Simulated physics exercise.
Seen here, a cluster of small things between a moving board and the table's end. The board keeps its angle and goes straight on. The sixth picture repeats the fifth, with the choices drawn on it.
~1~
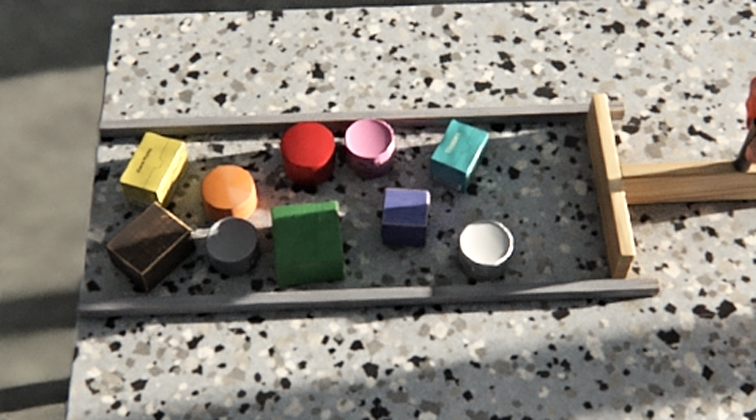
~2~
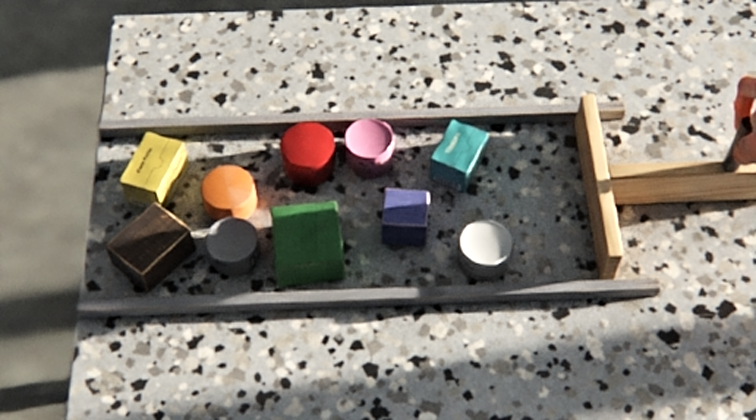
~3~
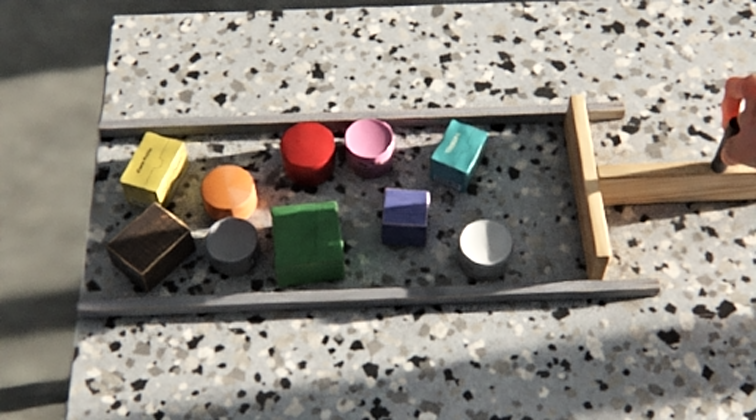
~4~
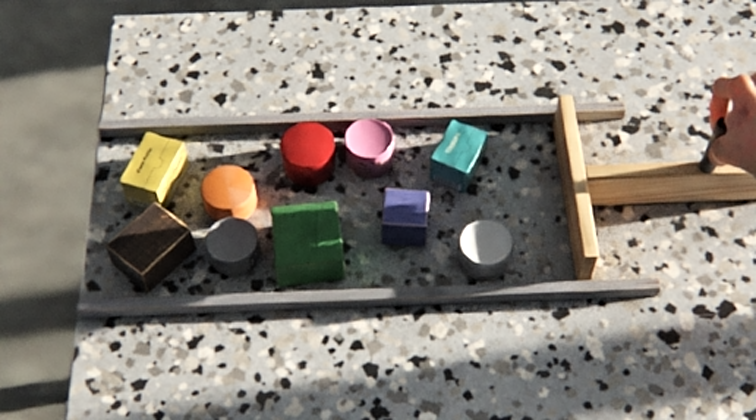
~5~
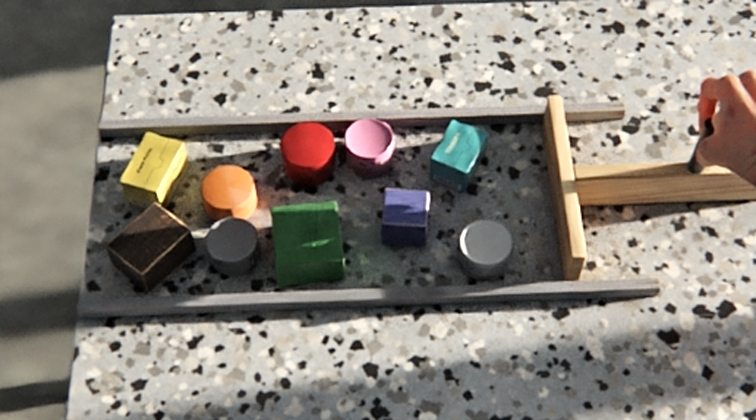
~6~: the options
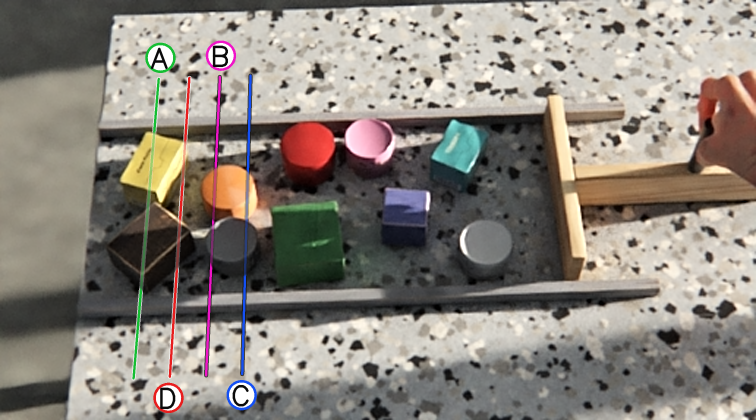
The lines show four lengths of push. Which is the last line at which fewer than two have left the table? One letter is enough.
It can go as far as C.
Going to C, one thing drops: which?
It is the black block.
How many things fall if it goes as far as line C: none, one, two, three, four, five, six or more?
In all, one.
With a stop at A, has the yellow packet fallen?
By then, yes.
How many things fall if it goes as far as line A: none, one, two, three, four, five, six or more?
By then, six or more.
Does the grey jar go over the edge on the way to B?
Yes.
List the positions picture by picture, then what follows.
The first picture shows turquoise box (459, 156); black block (152, 247); red pot (309, 154).
The second picture shows board (602, 171); grey jar (233, 247).
The third picture shows board (590, 171); yellow packet (155, 173).
The fourth picture shows board (578, 172); blue block (406, 217).
The fifth picture shows board (567, 172); orange tin (229, 195); turquoise box (459, 156); black block (152, 247).
On the marked copy, A at (147, 216); B at (214, 214); C at (247, 212); D at (180, 215).
Taking C. A third of the way, board (453, 176); white tub (422, 255); turquoise box (420, 162).
Two thirds of the way, board (337, 181); black block (134, 244); grey jar (188, 246).
When it is over, board (248, 184); black block over the edge; grey jar (104, 242); one fallen.
As for the rest, A drops seven; B drops four; D drops four.
